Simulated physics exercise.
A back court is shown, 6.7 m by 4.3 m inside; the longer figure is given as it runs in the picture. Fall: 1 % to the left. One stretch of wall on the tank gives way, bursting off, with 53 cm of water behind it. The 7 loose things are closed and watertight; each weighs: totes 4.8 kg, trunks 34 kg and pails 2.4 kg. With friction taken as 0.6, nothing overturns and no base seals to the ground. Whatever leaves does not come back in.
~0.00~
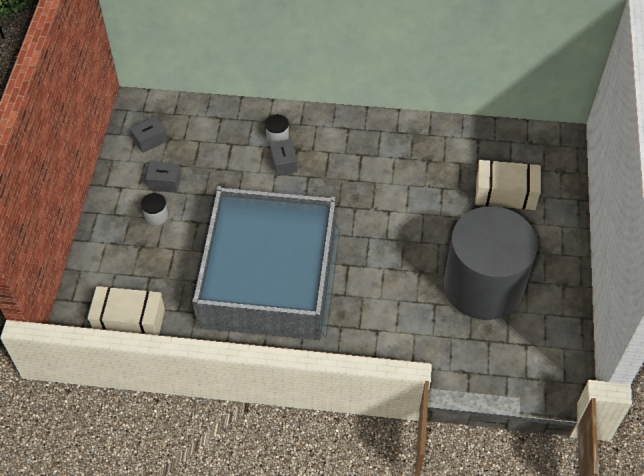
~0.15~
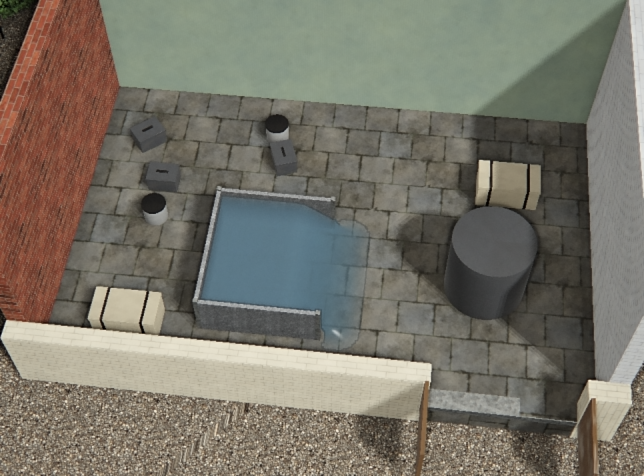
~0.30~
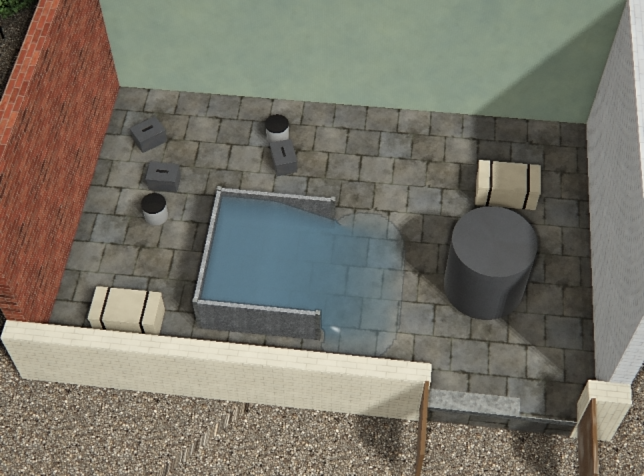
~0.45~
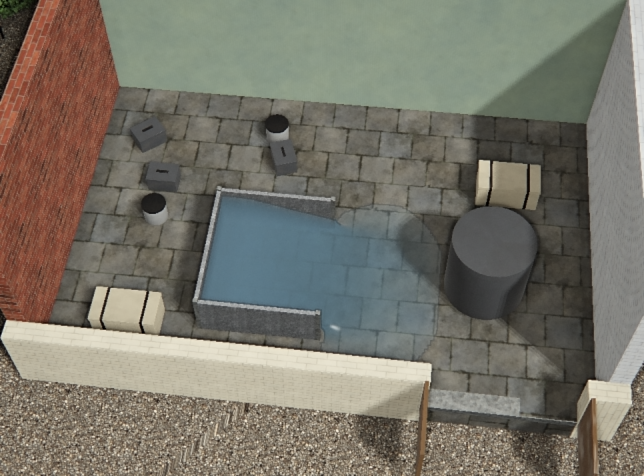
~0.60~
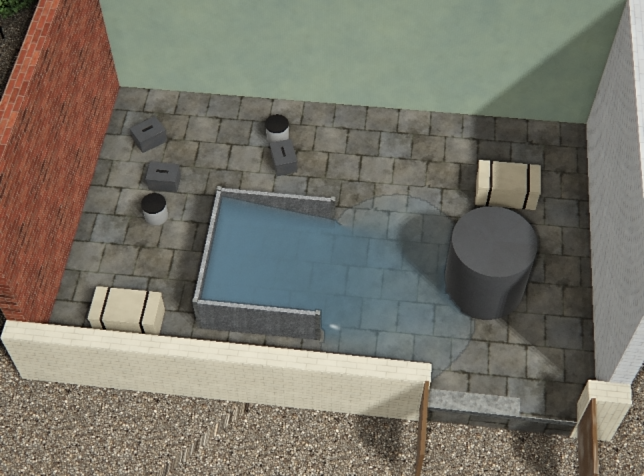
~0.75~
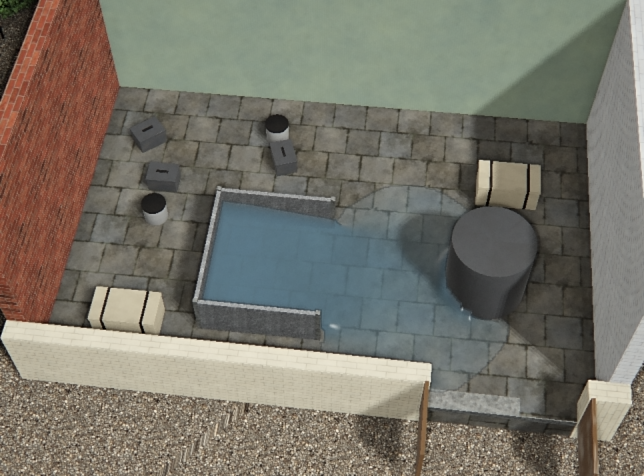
The clip opens on a walled, paved court holding a square tank of blue water, a dark grey cylinder and scattered boxes. The tank's right side gives way and water pours out across the paving, then fans rightward until it reaches around the cylinder's base, while the boxes stay still.
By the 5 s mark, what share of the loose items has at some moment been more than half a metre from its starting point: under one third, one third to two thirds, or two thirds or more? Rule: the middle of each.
Under one third.
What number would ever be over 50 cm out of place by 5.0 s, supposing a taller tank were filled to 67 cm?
So the tally would be 1.
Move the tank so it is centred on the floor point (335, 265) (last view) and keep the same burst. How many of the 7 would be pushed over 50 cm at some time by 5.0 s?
Result: 1.
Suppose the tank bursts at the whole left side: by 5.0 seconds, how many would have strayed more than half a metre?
The answer would then be 6.
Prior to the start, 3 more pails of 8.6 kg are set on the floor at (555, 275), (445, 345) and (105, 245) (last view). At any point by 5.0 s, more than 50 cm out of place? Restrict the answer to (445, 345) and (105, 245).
Result, in sequence: Exceeded / not exceeded.
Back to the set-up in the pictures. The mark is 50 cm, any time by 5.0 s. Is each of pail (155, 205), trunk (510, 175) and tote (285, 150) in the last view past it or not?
In order: Not as far, farther and not as far.
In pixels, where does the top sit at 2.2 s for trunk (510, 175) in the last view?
Somewhere near (534, 142) in the last view.
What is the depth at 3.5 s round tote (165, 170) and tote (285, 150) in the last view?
I'd estimate 0 cm for the first and 0 cm for the second.
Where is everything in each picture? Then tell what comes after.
The first frame shows a tote at (163, 172) rests on the ground; a trunk at (510, 176), on the bottom; 2.3 m2 under water; 0 of 7 have shifted.
The second frame shows a tote at (163, 172), on the bottom; a trunk at (510, 176), on the bottom; water covers 3.1 m2; 0 of 7 have shifted.
The third frame shows a tote at (163, 172) rests on the ground; a trunk at (510, 176), on the bottom; water covers 4.1 m2; 0 of 7 have shifted.
The fourth frame shows a tote at (163, 172) rests on the ground; a trunk at (510, 176), on the bottom; water covers 5.3 m2; 0 of 7 have shifted.
The fifth frame shows a tote at (163, 172), on the bottom; a trunk at (510, 176) rests on the ground; water covers 6.4 m2; 0 of 7 have shifted.
The sixth frame shows a tote at (163, 172) rests on the ground; a trunk at (510, 176) rests on the ground; 7.3 m2 under water; 0 of 7 have shifted.
After 1.1 s 0 of 7 are over 50 cm from their spots; 0 afloat.
After 2.2 s 1 of 7 are over 50 cm from their spots; 0 afloat.
After 3.5 s 1 of 7 are over 50 cm from their spots; 1 afloat.
After 5.0 s 1 of 7 are over 50 cm from their spots, and 1 have been at some point; 0 afloat.
